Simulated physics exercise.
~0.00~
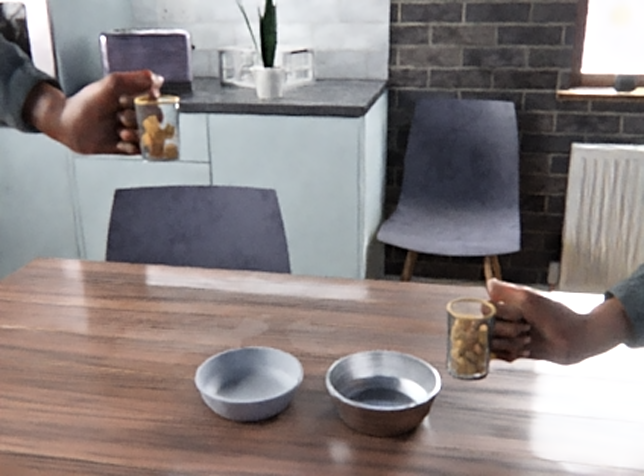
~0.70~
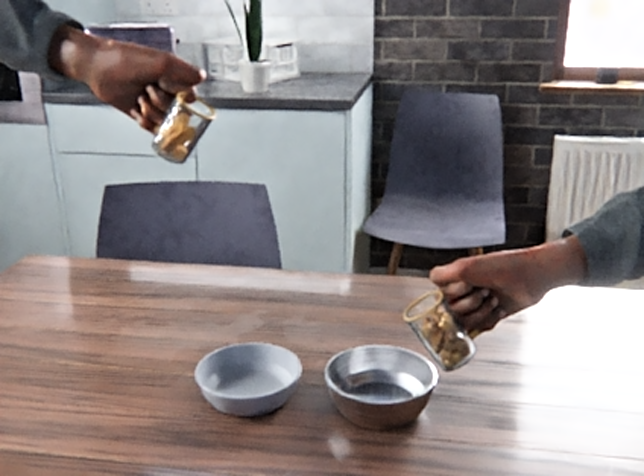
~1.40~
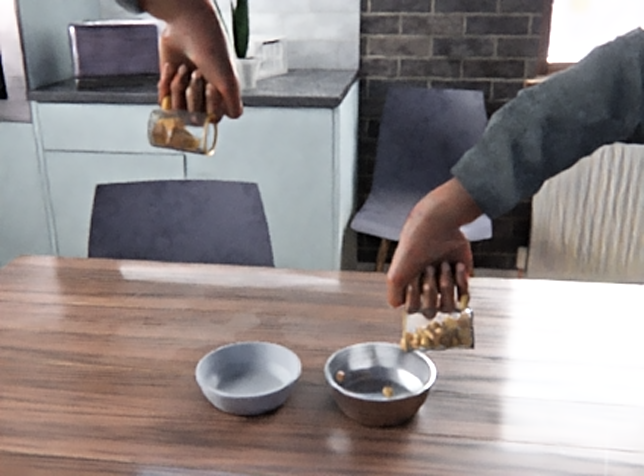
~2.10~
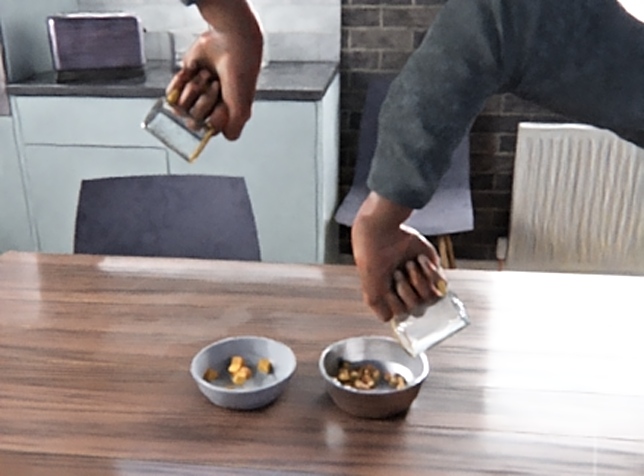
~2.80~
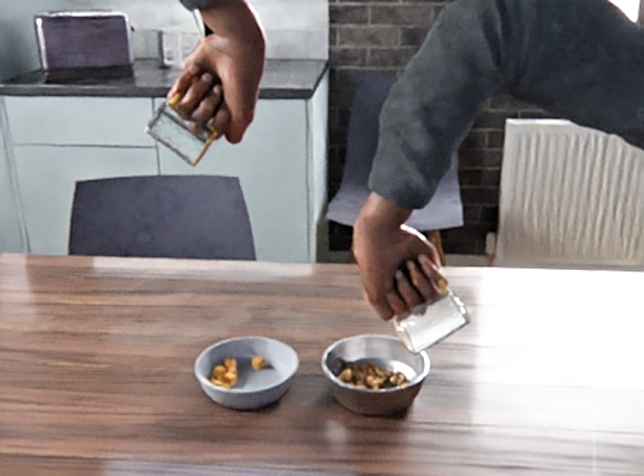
Two hands, one at the upper left and one lower at the right, hold small clear cups of golden-brown pieces near two shallow bowls on a wooden table. Both hands tilt their cups while the view drifts slightly sideways. As the cups tip onto their sides, a few pieces from the right cup land in the shiny metal bowl, while the higher left cup still holds its load. The cups turn further and empty into the bowls. At the end, both cupfuls rest wholly inside their bowls, with none on the table, and the hands still hold the upturned cups above.
